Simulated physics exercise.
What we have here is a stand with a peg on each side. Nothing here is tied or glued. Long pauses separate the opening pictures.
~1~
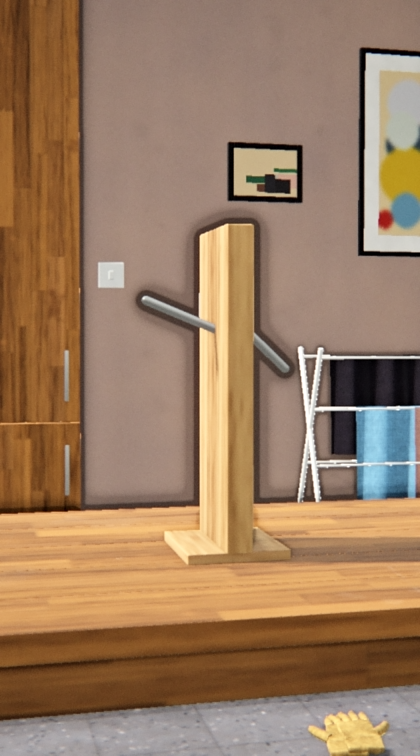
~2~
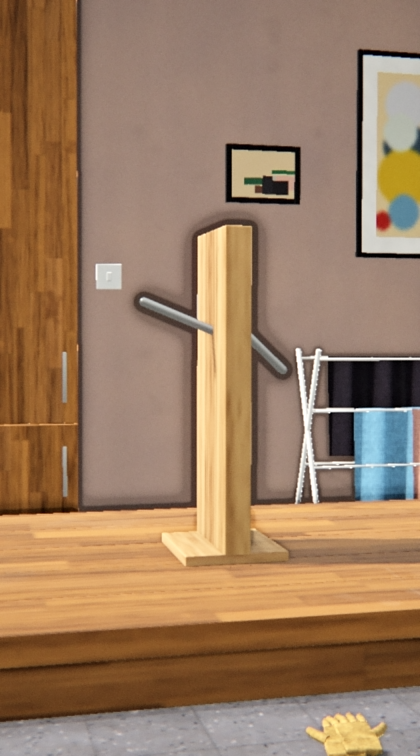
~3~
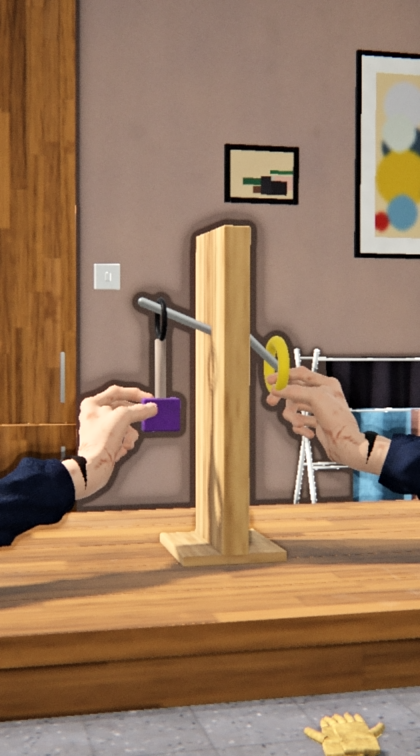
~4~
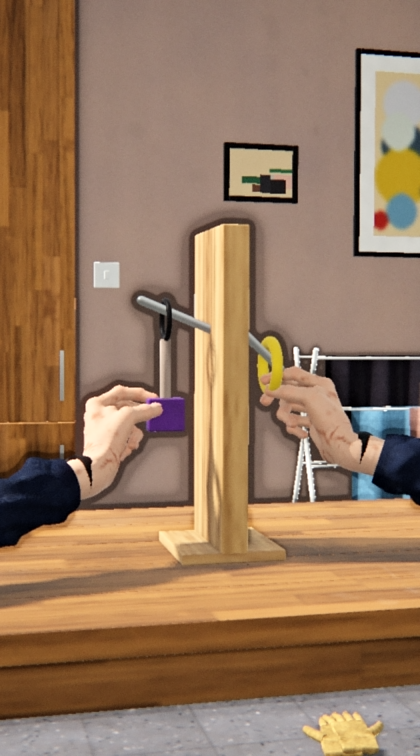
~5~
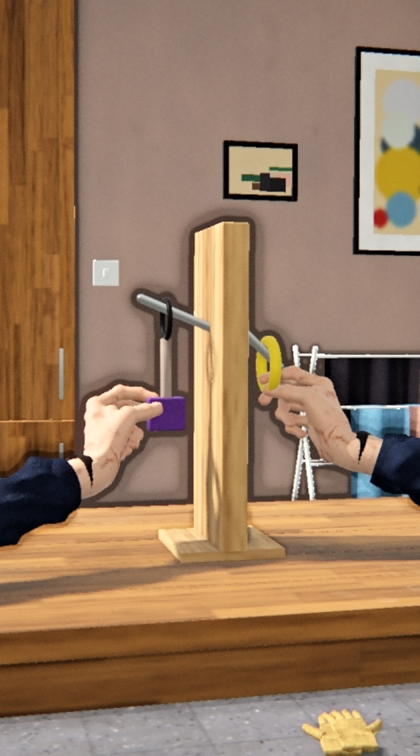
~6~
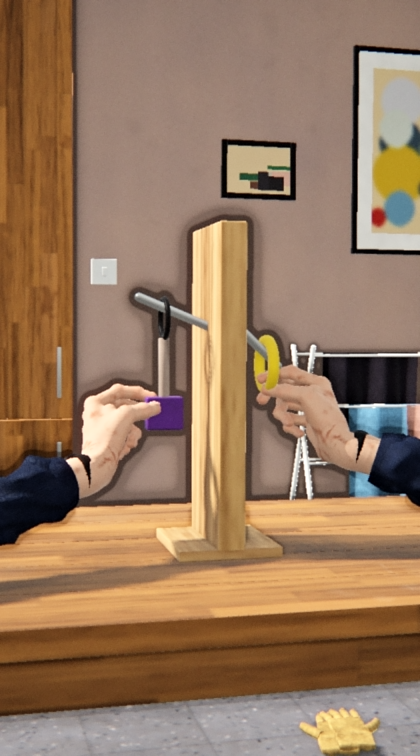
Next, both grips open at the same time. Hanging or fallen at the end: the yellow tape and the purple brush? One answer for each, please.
In the end the yellow tape loses its grip. The purple brush keeps its grip.
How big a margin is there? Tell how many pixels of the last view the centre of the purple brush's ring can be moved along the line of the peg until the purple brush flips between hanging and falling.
28 pixels left.
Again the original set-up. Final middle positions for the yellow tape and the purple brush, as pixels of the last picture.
(306, 539), then (194, 379).
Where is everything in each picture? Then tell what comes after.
Peg stand (215, 391), in the first frame.
Peg stand (213, 393), in the second frame.
Still on the way; yellow tape (276, 366); peg stand (212, 393), in the third frame.
Still on the way; purple brush (165, 364); peg stand (211, 391), in the fourth frame.
Still on the way; yellow tape (268, 366); peg stand (210, 390), in the fifth frame.
In place, still held; yellow tape (266, 365); purple brush (164, 362); peg stand (208, 388), in the sixth frame.
Then, 0.14 s past the last view, yellow tape leaning 33° off how it started near (276, 385); purple brush leaning 15° off how it started near (177, 373).
Then, 0.24 s past the last view, yellow tape in the air near (294, 459); purple brush leaning 11° off how it started near (193, 379).
Then, 0.32 s past the last view, yellow tape come down near (306, 537); purple brush leaning 10° off how it started near (193, 379).
Finally, the yellow tape slips down, near (306, 540); the purple brush hangs there, near (195, 379).
